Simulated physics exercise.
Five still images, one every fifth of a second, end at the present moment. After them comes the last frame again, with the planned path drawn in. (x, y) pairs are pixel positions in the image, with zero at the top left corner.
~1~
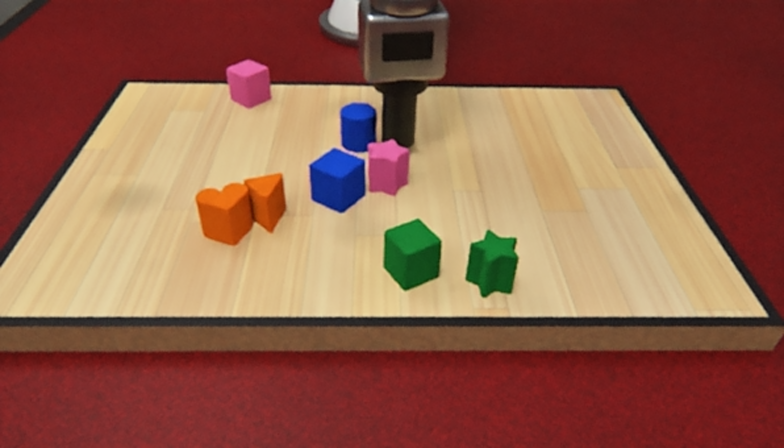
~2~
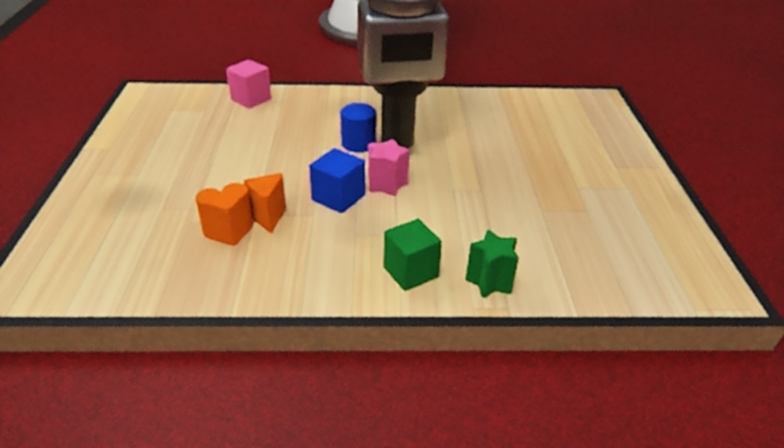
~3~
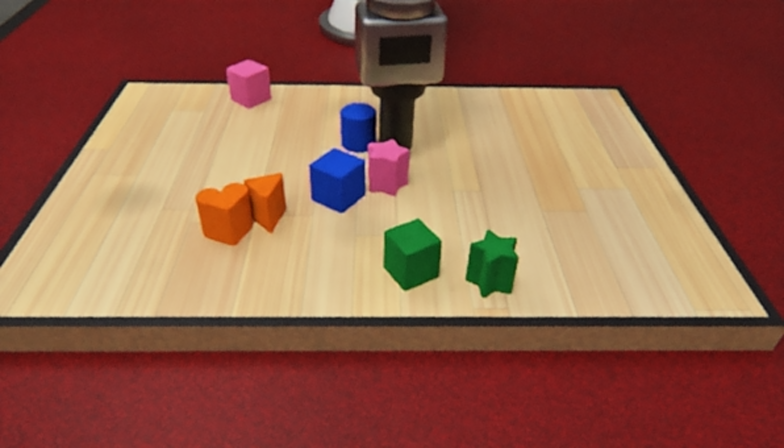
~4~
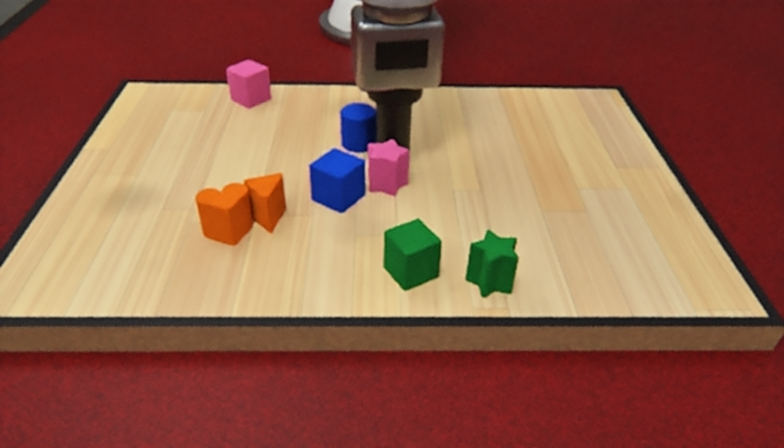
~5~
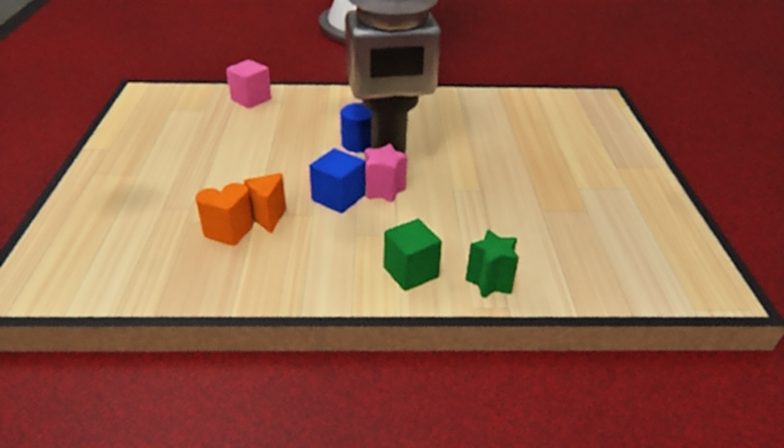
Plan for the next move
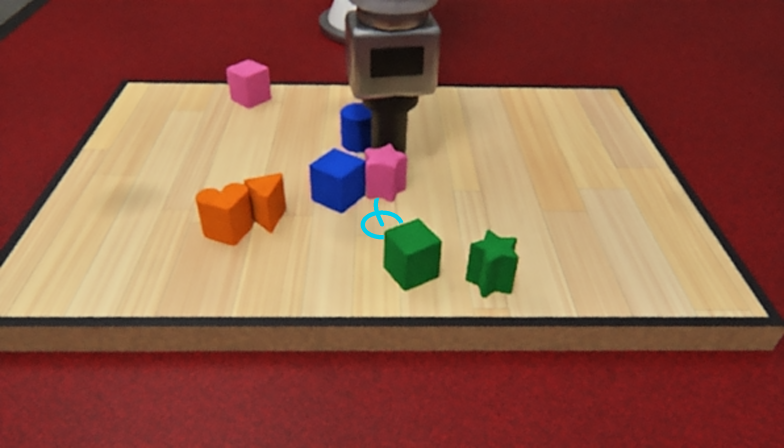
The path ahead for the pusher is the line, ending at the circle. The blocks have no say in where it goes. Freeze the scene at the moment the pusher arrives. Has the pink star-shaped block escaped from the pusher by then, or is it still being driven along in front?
The pusher will still be pushing it.
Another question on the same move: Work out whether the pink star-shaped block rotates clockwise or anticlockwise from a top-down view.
It goes round the way clock hands do.
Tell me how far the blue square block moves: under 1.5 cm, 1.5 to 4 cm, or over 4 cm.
Short, under 1.5 cm.
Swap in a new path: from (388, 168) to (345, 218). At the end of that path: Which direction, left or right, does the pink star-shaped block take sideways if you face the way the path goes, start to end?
Sideways, to the left.
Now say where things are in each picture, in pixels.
The first picture shows tip of the pusher at (398, 141), middles of tops, blue square block at (337, 162), blue round block at (358, 110), pink star-shaped block at (387, 150).
The second picture shows pusher at (398, 142), nothing pushed.
The third picture shows pusher at (396, 145), nothing pushed.
The fourth picture shows pusher at (393, 151), nothing pushed.
The fifth picture shows pusher at (389, 158), blue square block at (337, 162), blue round block at (358, 110), pink star-shaped block at (385, 155).
The line goes from (388, 168) by way of (382, 185) and (376, 204) to (382, 225).
On the path given first. Halfway along, pusher at (378, 185); blue square block at (333, 164), turned 15° clockwise; pink star-shaped block at (380, 180), turned 20° clockwise.
At the end, pusher at (382, 214); blue square block at (331, 167), turned 35° clockwise; blue round block unmoved; pink star-shaped block at (383, 212), turned 20° clockwise.
